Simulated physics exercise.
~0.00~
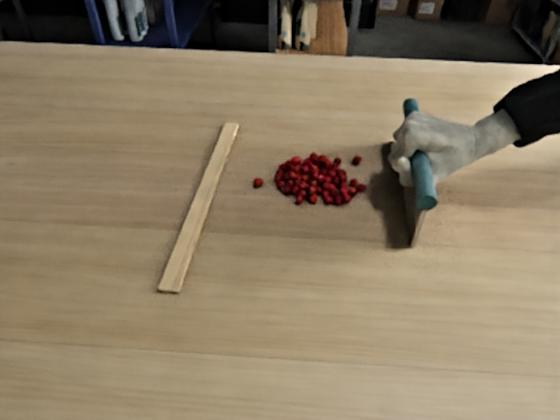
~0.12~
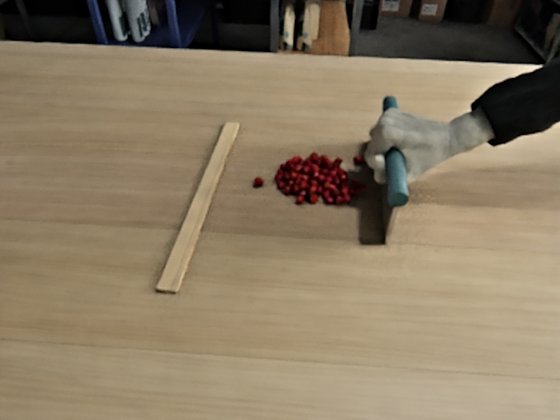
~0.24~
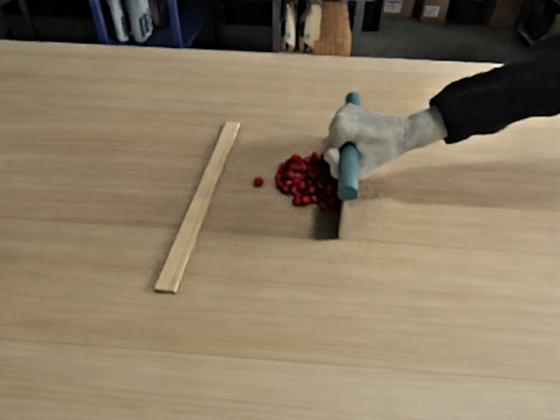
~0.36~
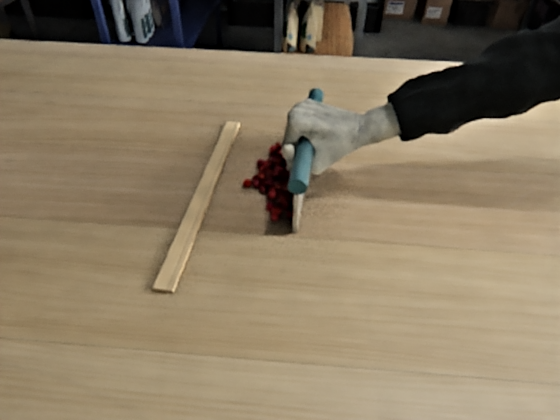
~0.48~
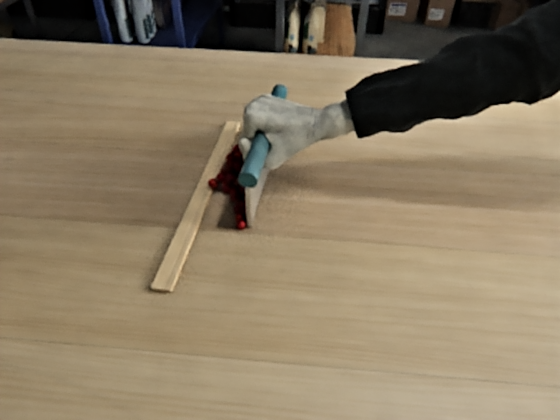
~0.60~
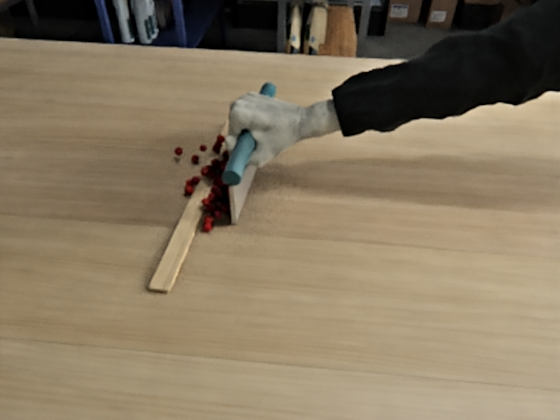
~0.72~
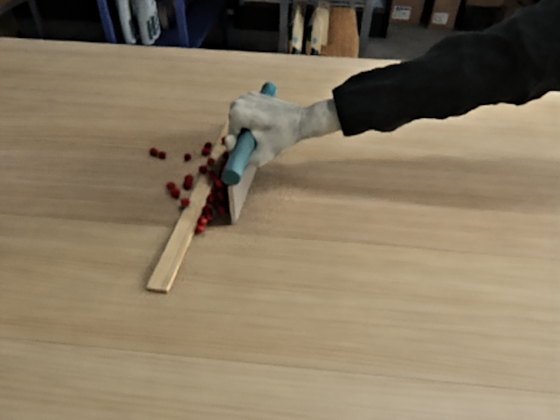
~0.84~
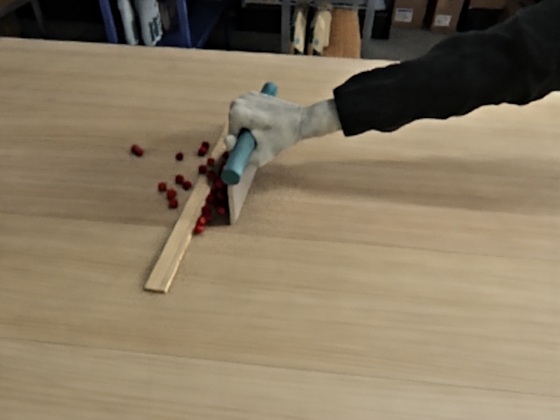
On a wooden tabletop, a gloved hand scrapes red berries left, scattering some over a strip.
